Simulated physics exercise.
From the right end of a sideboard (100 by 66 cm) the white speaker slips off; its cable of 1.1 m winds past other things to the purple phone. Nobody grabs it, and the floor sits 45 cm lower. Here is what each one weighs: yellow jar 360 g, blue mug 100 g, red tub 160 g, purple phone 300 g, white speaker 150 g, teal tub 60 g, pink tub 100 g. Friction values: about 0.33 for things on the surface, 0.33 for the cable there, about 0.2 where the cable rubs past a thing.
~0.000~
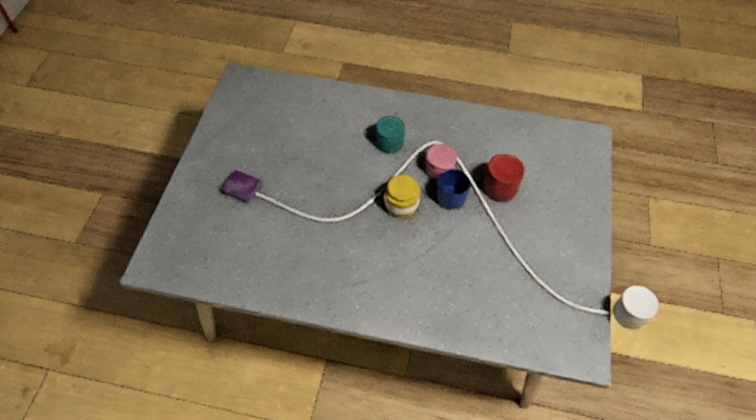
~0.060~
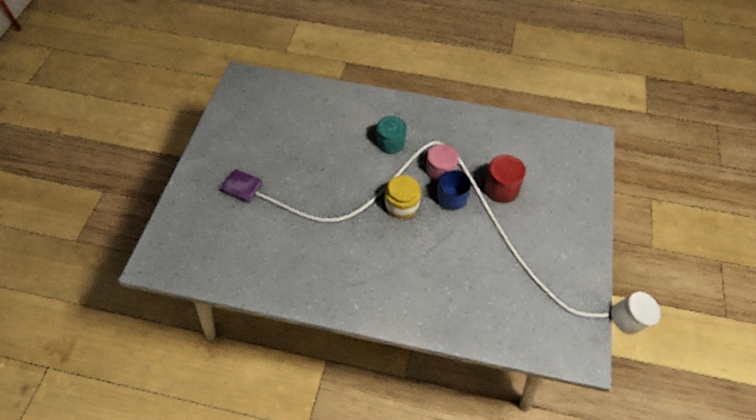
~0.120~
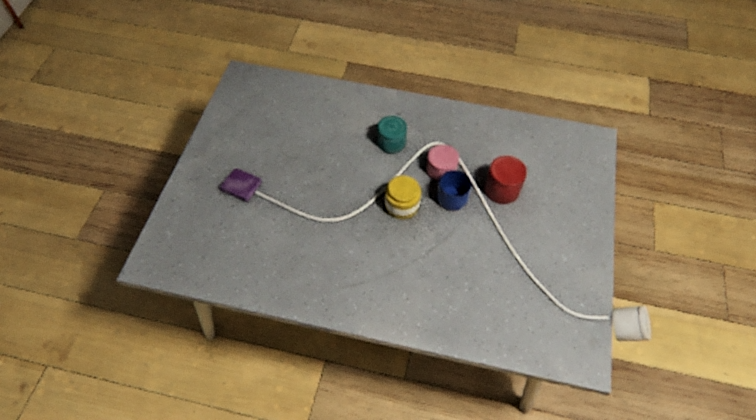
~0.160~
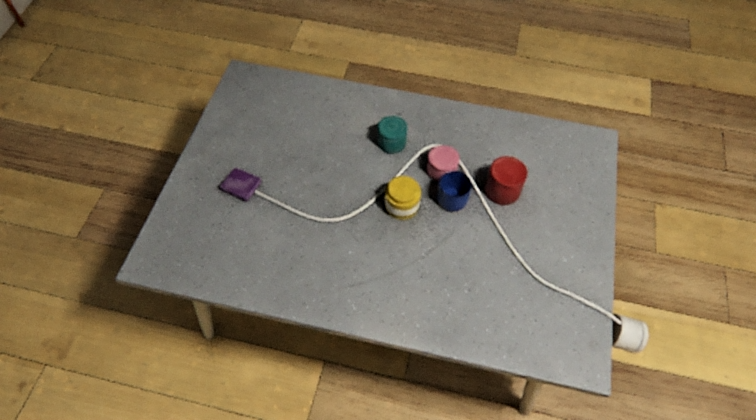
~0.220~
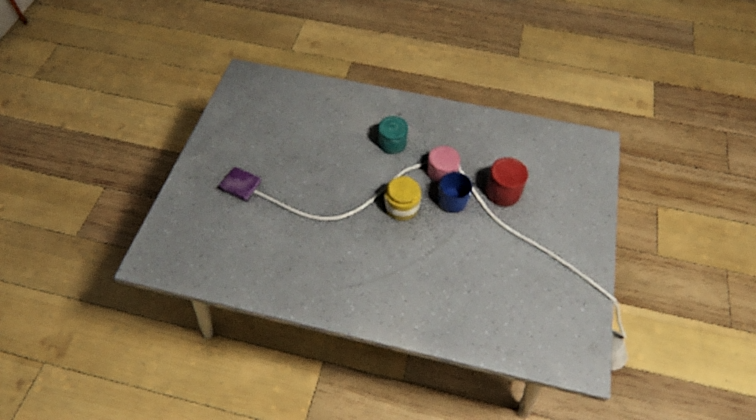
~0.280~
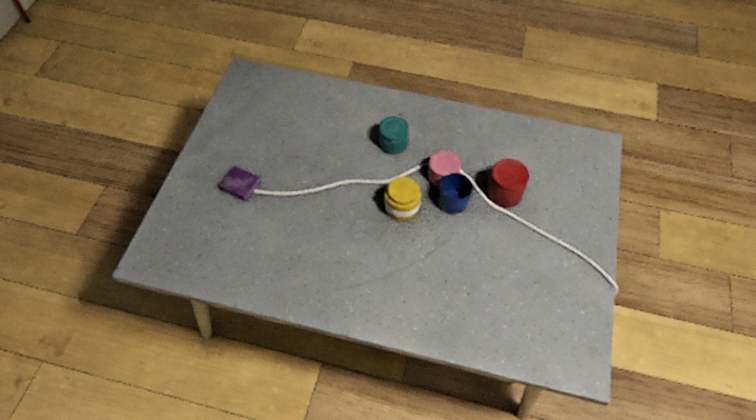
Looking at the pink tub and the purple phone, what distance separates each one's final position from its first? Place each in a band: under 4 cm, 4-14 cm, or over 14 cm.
My prediction: The pink tub comes to rest a middle distance off, the purple phone comes to rest a middle distance off.
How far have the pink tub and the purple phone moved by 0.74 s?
Pink tub roughly 10 cm, purple phone roughly 6 cm.
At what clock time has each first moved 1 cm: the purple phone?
About: Purple phone 0.36 s.
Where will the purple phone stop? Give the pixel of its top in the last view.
Near (271, 178).
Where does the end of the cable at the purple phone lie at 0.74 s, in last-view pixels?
Approximate position: (280, 181).
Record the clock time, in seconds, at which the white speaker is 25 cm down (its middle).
0.30 s.
After 0.5 s, the cable's tail end at (273, 179); pink tub 10 cm off its start, purple phone 4 cm off its start, white speaker over the edge.
After 0.7 s, the cable's tail end at (280, 181); pink tub 11 cm off its start, purple phone 5 cm off its start, white speaker over the edge.
After 1.0 s, the cable's tail end at (288, 182); pink tub 11 cm off its start at (437, 197), purple phone 7 cm off its start at (271, 178), white speaker over the edge.
After 1.2 s, the cable's tail end at (288, 182); pink tub 11 cm off its start, purple phone 7 cm off its start, white speaker over the edge.
After 2.4 s, the cable's tail end at (288, 182); pink tub 11 cm off its start at (437, 197), purple phone 7 cm off its start at (271, 178), white speaker over the edge, blue mug 7 cm off its start at (463, 214).
